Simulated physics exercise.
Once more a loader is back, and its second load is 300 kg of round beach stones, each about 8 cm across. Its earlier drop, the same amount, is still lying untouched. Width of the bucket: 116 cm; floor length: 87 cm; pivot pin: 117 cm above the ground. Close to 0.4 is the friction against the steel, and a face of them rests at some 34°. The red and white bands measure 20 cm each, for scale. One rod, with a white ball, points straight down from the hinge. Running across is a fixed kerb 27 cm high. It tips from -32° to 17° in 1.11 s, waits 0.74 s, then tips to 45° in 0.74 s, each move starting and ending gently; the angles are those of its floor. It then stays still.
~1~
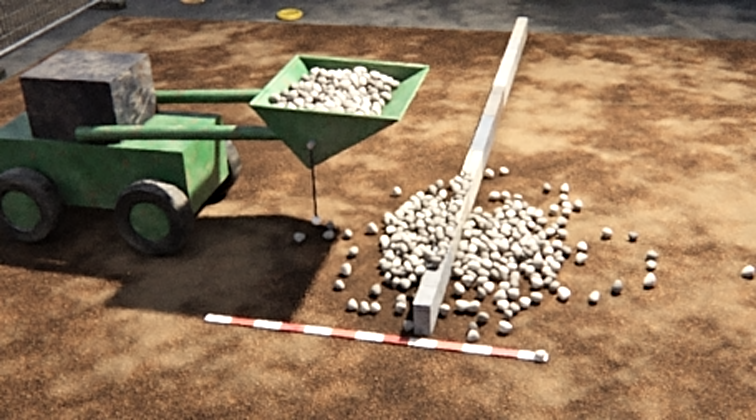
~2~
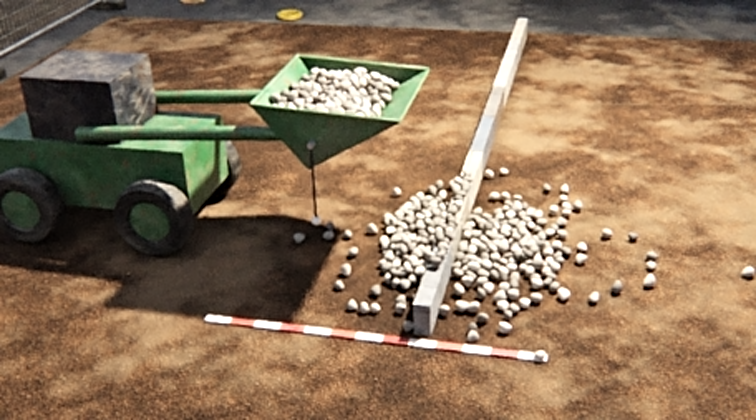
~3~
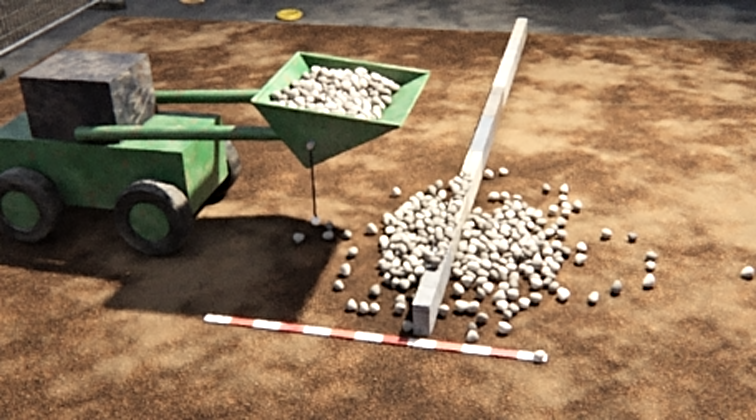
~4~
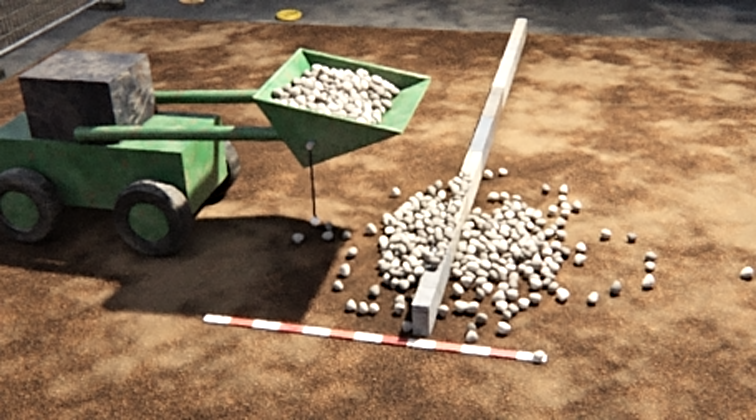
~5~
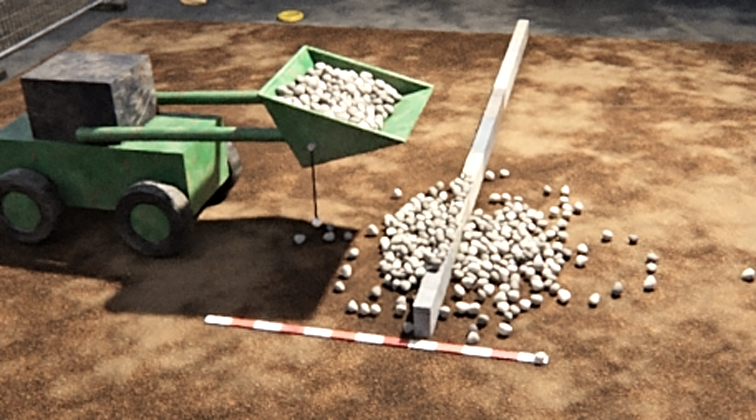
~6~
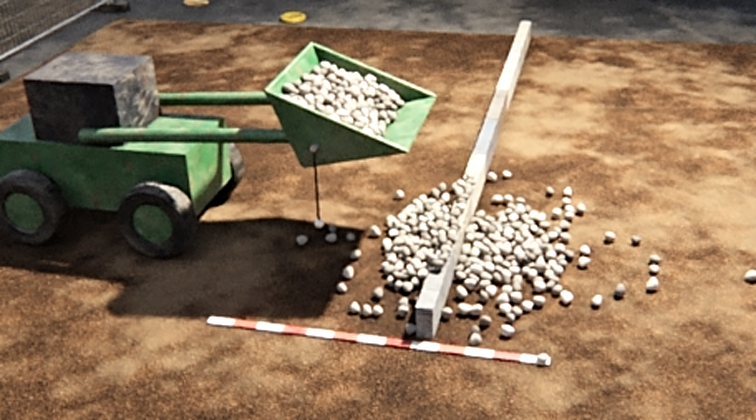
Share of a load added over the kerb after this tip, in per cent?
Some 27 %.
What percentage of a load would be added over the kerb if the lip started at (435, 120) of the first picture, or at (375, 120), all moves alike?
Close to 75 per cent, followed by close to 5 per cent.
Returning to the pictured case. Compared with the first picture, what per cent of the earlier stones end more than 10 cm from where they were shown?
Around 15 in a hundred.
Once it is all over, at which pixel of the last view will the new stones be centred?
The middle ends up near (429, 237).
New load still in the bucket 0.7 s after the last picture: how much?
Near 100 per cent of the load is held.
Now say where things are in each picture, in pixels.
In the first picture, lip at (399, 120), floor tilted -32°, highest stones at (346, 78). The earlier load is highest near (450, 209), 32 cm above ground level, 52 % on this side of the kerb, 48 % over the kerb.
In the second picture, lip at (399, 122), floor tilted -31°, highest stones at (339, 80).
In the third picture, lip at (400, 126), floor tilted -28°, highest stones at (321, 81).
In the fourth picture, lip at (401, 133), floor tilted -24°, highest stones at (317, 79).
In the fifth picture, the bucket is at -19°, its lip at (404, 142); the top of the load is at (311, 78).
In the sixth picture, lip at (407, 152), floor tilted -13°, highest stones at (317, 76).
Then, 0.4 s after the last picture the floor is at 9°; in per cent of one load, 100 in the bucket, 52 on this side of the kerb, 48 over the kerb; the foremost stones are at (647, 269).
Then, 0.7 s after the last picture the floor is at 17°; in per cent of one load, 98 in the bucket, 54 on this side of the kerb, 48 over the kerb; the foremost stones are at (647, 269).
Then, 2.6 s after the last picture the floor is at 45°; in per cent of one load, 0 in the bucket, 125 on this side of the kerb, 75 over the kerb; the foremost stones are at (661, 281).
Then, 5.3 s after the last picture the floor is at 45°; in per cent of one load, 0 in the bucket, 125 on this side of the kerb, 75 over the kerb; the foremost stones are at (661, 281). Net gain over the kerb, 27.
